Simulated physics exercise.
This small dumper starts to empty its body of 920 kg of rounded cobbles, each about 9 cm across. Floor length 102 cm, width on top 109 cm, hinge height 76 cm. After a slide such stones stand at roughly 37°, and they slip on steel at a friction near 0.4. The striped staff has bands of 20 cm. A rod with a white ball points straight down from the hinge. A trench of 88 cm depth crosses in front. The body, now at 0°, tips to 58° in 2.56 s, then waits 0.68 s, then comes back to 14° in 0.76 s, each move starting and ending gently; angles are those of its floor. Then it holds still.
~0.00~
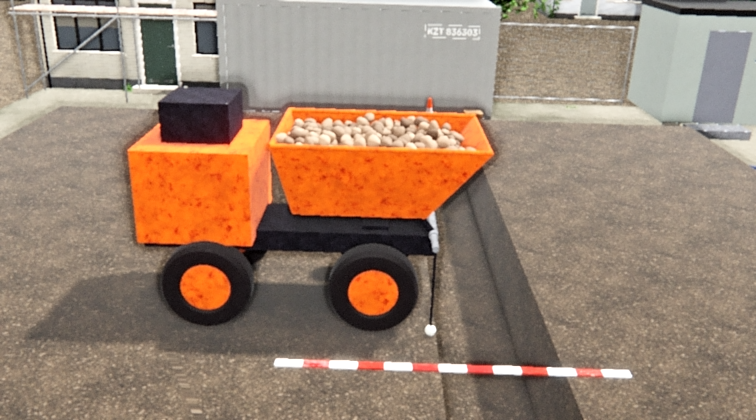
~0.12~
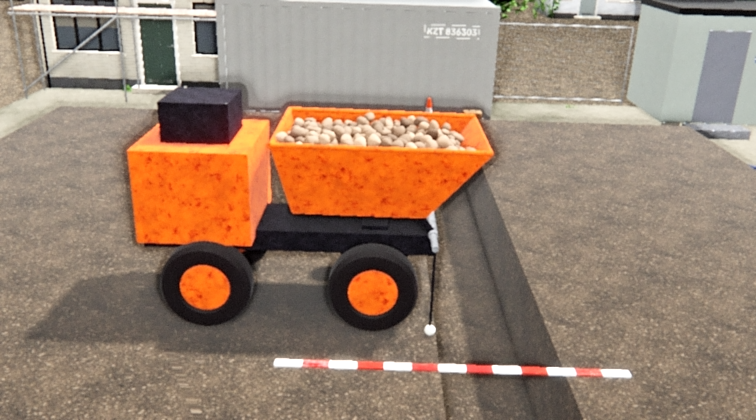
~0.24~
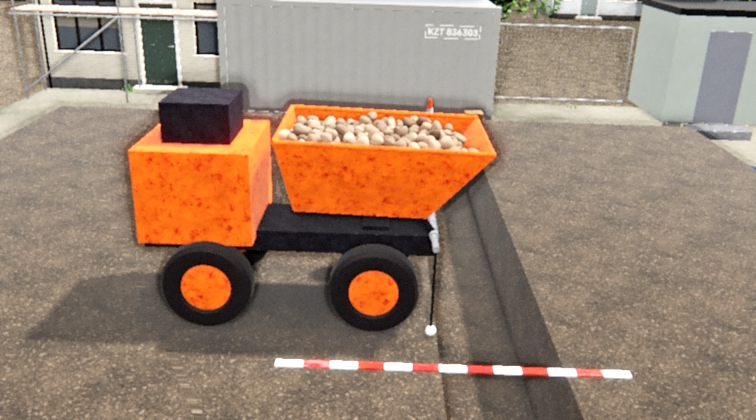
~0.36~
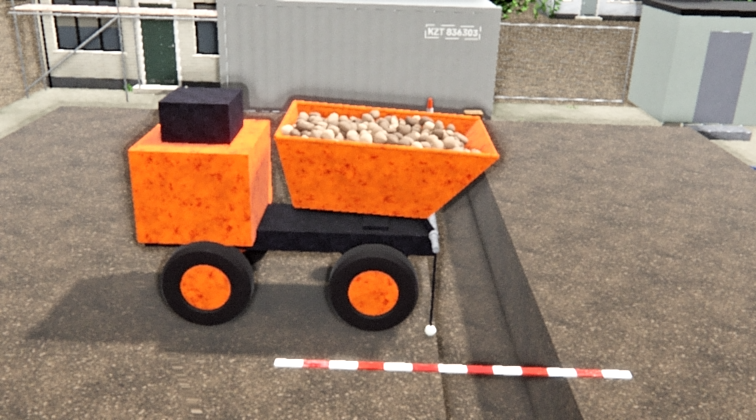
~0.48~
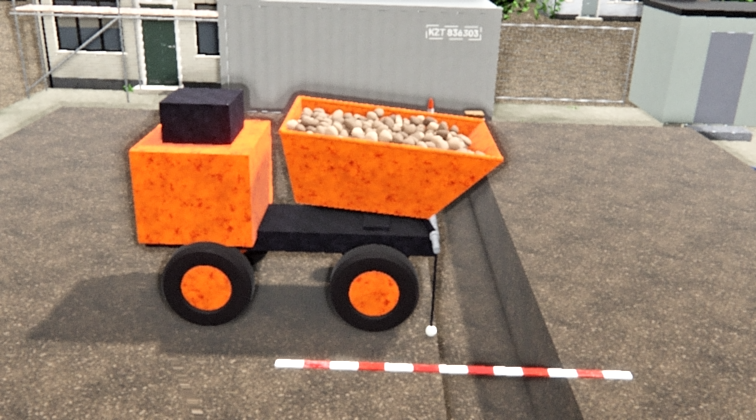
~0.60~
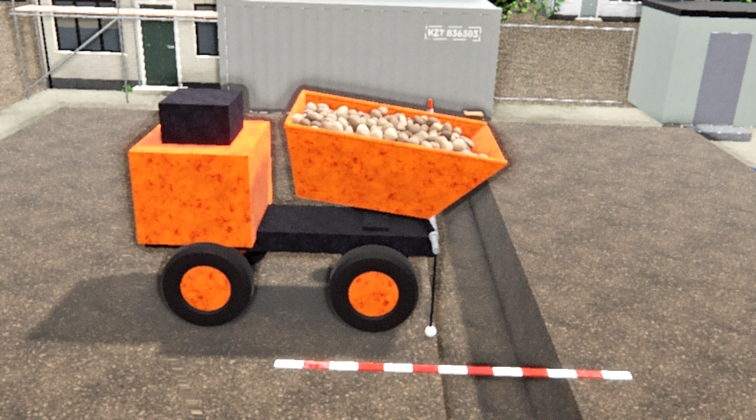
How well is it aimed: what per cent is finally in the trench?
Roughly 10 per cent ends in the trench.
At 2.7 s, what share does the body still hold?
About 80 per cent.
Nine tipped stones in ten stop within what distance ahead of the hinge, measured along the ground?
About 190 cm.
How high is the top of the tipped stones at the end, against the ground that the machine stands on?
Some 26 cm above that level.
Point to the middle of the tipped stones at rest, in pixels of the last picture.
Near (580, 299).
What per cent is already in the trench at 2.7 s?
About 0 per cent by then.
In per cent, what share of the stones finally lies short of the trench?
Near 0 in a hundred.
After 1.9 s the floor is at 49°; 100 % in the body; the foremost stones are at (527, 190).
After 2.7 s the floor is at 58°; 81 % in the body, 2 % in the trench, 17 % past the trench; the foremost stones are at (603, 292).
After 4.4 s the floor is at 14°; 42 % in the body, 11 % in the trench, 47 % past the trench; the foremost stones are past the picture's edge.
After 7.2 s the floor is at 14°; 42 % in the body, 11 % in the trench, 46 % past the trench; the foremost stones are past the picture's edge.
